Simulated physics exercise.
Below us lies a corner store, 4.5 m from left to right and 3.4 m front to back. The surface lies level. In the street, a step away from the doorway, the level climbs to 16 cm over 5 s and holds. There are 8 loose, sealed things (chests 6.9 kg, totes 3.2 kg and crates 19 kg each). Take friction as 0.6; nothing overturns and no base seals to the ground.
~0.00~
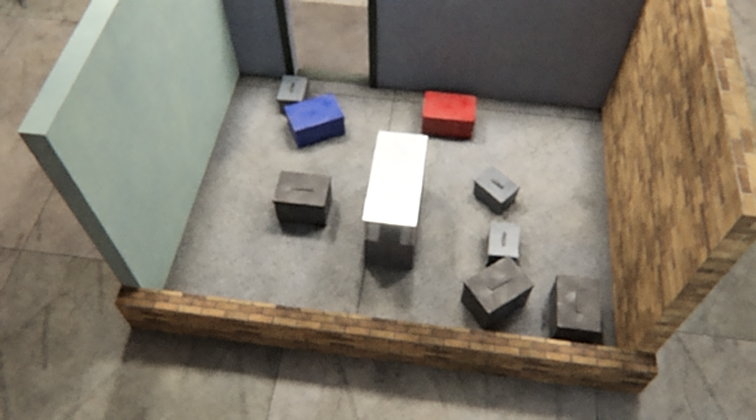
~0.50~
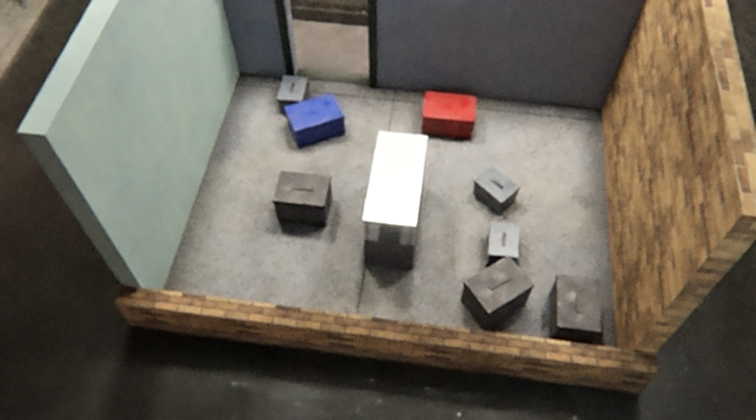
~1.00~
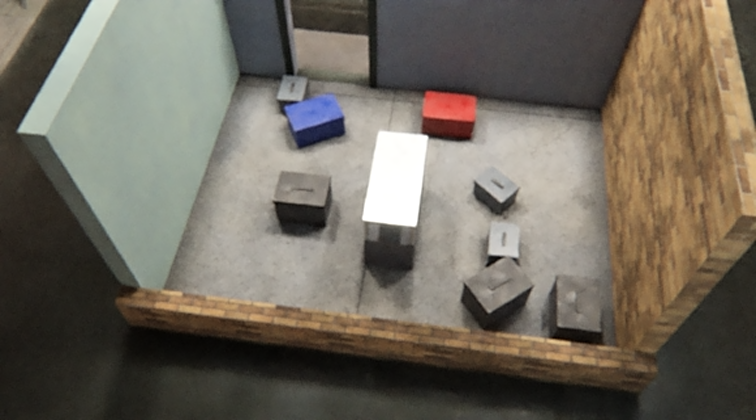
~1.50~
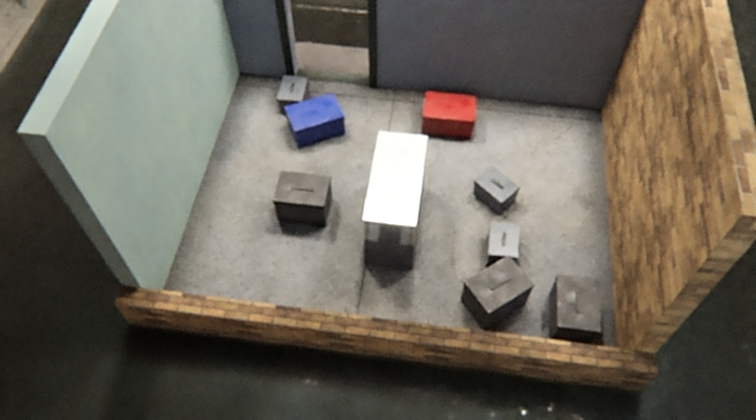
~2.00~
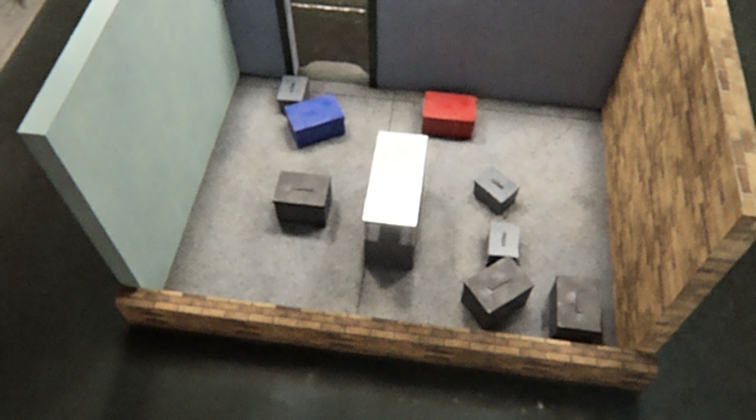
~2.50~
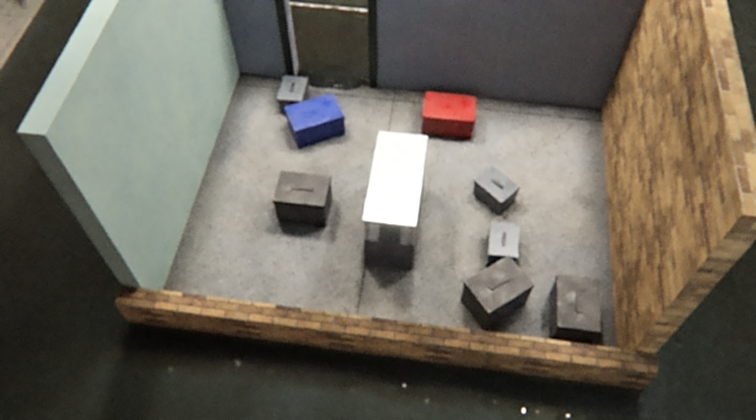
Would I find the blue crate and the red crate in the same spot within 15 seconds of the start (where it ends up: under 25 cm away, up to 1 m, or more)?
The blue crate travels far; the red crate stays put.
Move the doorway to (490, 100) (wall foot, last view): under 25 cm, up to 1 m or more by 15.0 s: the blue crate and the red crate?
In that case the blue crate barely shifts, the red crate slides a little.
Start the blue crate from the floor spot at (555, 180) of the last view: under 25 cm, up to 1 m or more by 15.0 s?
It stays put.
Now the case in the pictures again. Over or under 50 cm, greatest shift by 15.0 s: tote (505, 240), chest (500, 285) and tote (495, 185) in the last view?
In turn: More, under, more.
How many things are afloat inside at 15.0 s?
7 of them.
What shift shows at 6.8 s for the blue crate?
Roughly 30 cm by then.
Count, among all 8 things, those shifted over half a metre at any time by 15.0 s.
I count 5.
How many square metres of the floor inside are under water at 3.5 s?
Some 0.5 m2.
After 3.5 s the blue crate is near (314, 112), 0.0 m from its start, aground; the red crate is near (450, 106), 0.0 m from its start, aground; 0 afloat.
After 6.8 s the blue crate is near (314, 131), 0.3 m from its start, aground; the red crate is near (450, 106), 0.0 m from its start, aground; 1 afloat.
After 11.0 s the blue crate is near (315, 150), 0.6 m from its start, aground; the red crate is near (450, 106), 0.0 m from its start, aground; 4 afloat.
After 15.0 s the blue crate is near (279, 221), 1.6 m from its start, afloat; the red crate is near (450, 106), 0.0 m from its start, aground; 7 afloat.
